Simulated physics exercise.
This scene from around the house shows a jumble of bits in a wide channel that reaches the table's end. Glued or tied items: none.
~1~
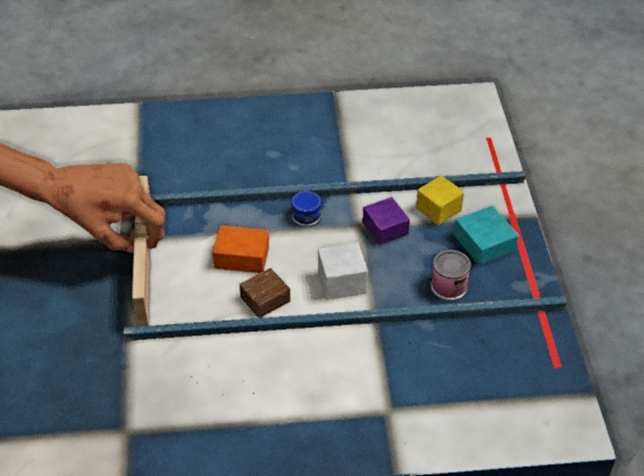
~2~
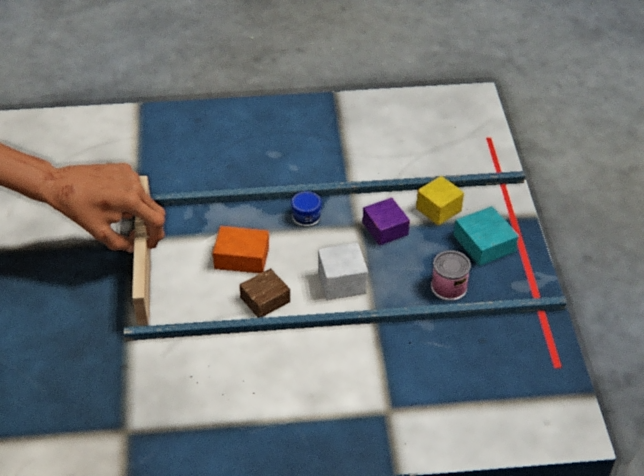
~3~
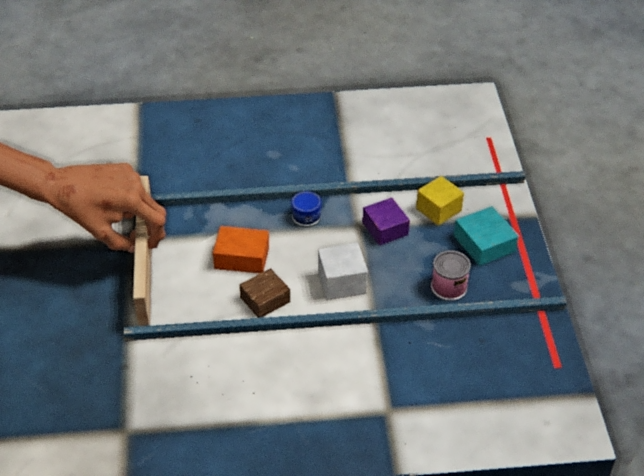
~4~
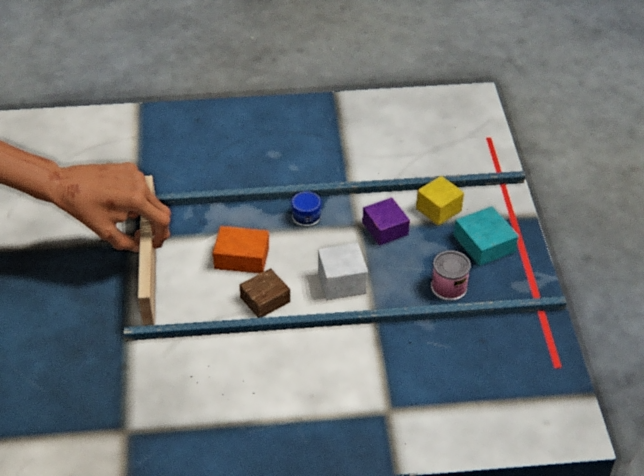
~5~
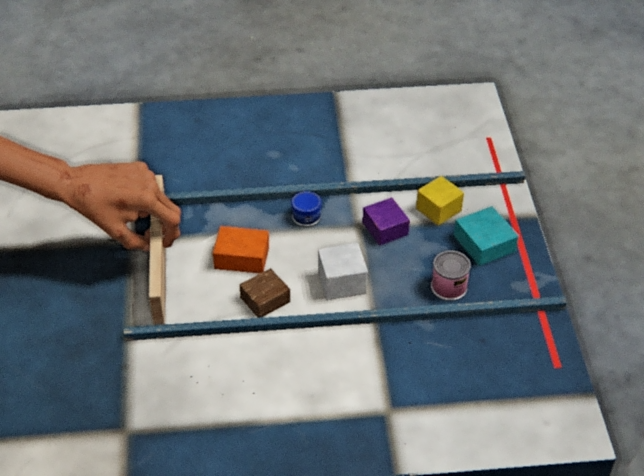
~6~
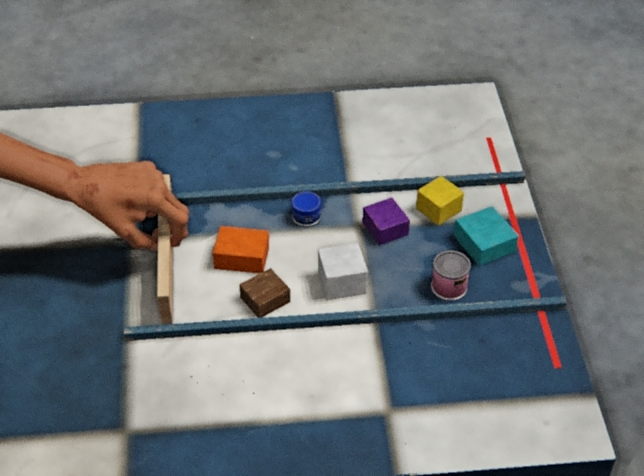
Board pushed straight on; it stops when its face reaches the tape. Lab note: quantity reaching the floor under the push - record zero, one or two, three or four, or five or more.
Recorded: Five or more.
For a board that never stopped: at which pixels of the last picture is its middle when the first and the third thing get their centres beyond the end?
First at (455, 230), next at (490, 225).
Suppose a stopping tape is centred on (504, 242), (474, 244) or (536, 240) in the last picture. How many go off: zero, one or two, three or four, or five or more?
So, taking them in turn, I'd give 5 or more; 1 or 2; five or over.
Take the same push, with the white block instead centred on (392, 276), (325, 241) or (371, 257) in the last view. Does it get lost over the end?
Taking the spots in order, it plunges, plunges, and plunges.
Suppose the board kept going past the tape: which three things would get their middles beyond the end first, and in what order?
Earliest first: The yellow block, then the turquoise block, and then the pink pot.
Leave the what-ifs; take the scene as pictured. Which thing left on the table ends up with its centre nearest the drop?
Result - foremost is the orange block.
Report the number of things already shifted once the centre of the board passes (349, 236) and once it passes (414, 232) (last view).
I count 5 first and 8 after.
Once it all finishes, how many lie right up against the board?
Contact count: 3.
Soon after, none off yet; turquoise block at rest near (486, 236); yellow block at rest near (440, 201); pink pot at rest near (451, 276).
In the end, the number that fall off is five or more; gone, white block, purple block, pink pot, yellow block and turquoise block.
